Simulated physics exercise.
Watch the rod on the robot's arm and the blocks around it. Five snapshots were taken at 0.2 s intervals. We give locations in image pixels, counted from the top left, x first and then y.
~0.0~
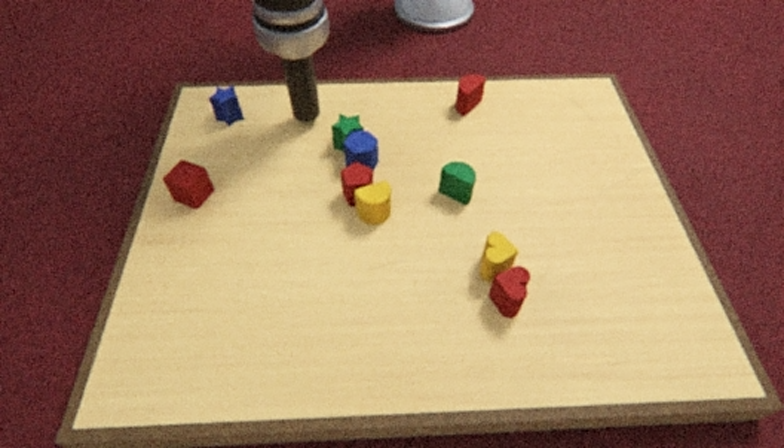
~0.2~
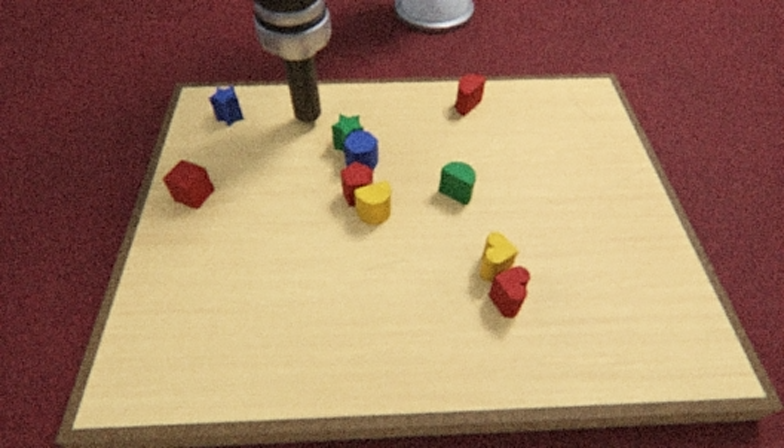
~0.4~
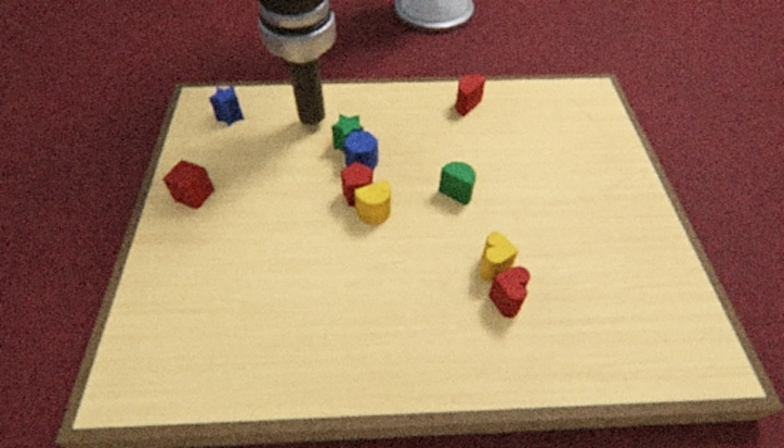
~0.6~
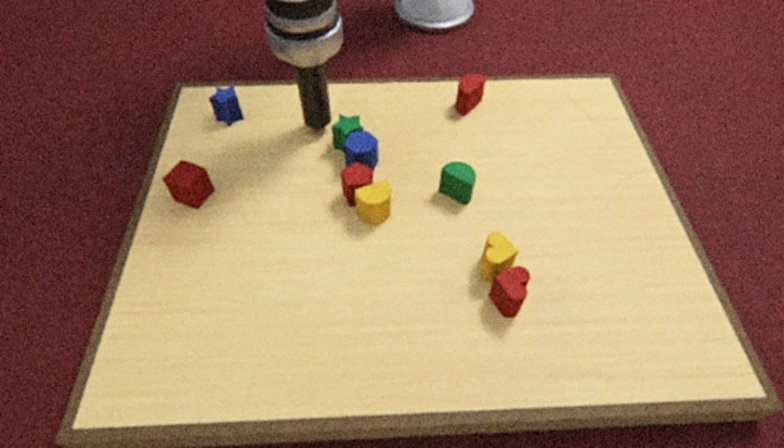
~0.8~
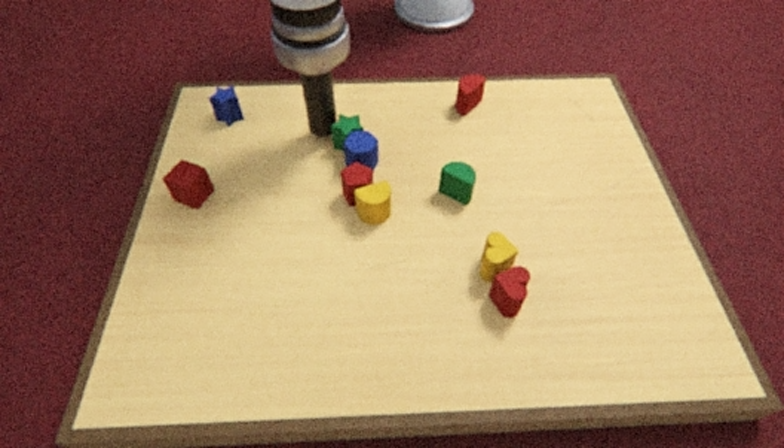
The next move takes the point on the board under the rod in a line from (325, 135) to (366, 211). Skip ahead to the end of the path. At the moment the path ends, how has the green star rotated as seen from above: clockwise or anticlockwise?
It goes anticlockwise.
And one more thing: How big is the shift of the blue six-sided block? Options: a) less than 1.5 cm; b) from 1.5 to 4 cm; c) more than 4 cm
b.
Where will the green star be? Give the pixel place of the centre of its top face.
Its top middle is near (362, 130).
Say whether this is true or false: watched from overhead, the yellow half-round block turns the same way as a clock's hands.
False - the claim does not hold.
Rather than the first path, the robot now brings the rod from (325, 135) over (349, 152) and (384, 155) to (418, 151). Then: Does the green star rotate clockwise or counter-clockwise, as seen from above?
Looking down: Clockwise.
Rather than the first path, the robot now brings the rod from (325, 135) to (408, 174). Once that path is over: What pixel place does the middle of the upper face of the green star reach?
It is at (437, 156).
The first path, step by step. One third of the way, rod at (337, 151); green star at (361, 129), turned 45° anticlockwise; blue six-sided block at (378, 149), turned 35° clockwise.
Two thirds of the way, rod at (350, 176); green star at (362, 130), turned 55° anticlockwise; red pentagon at (360, 183), turned 10° clockwise; blue six-sided block at (379, 149), turned 35° clockwise; yellow half-round block at (378, 199), turned 25° anticlockwise.
At the end, rod at (365, 203); green star at (362, 130), turned 55° anticlockwise; red pentagon at (375, 213), turned 15° clockwise; blue six-sided block at (379, 149), turned 35° clockwise; yellow half-round block at (399, 223), turned 40° anticlockwise.
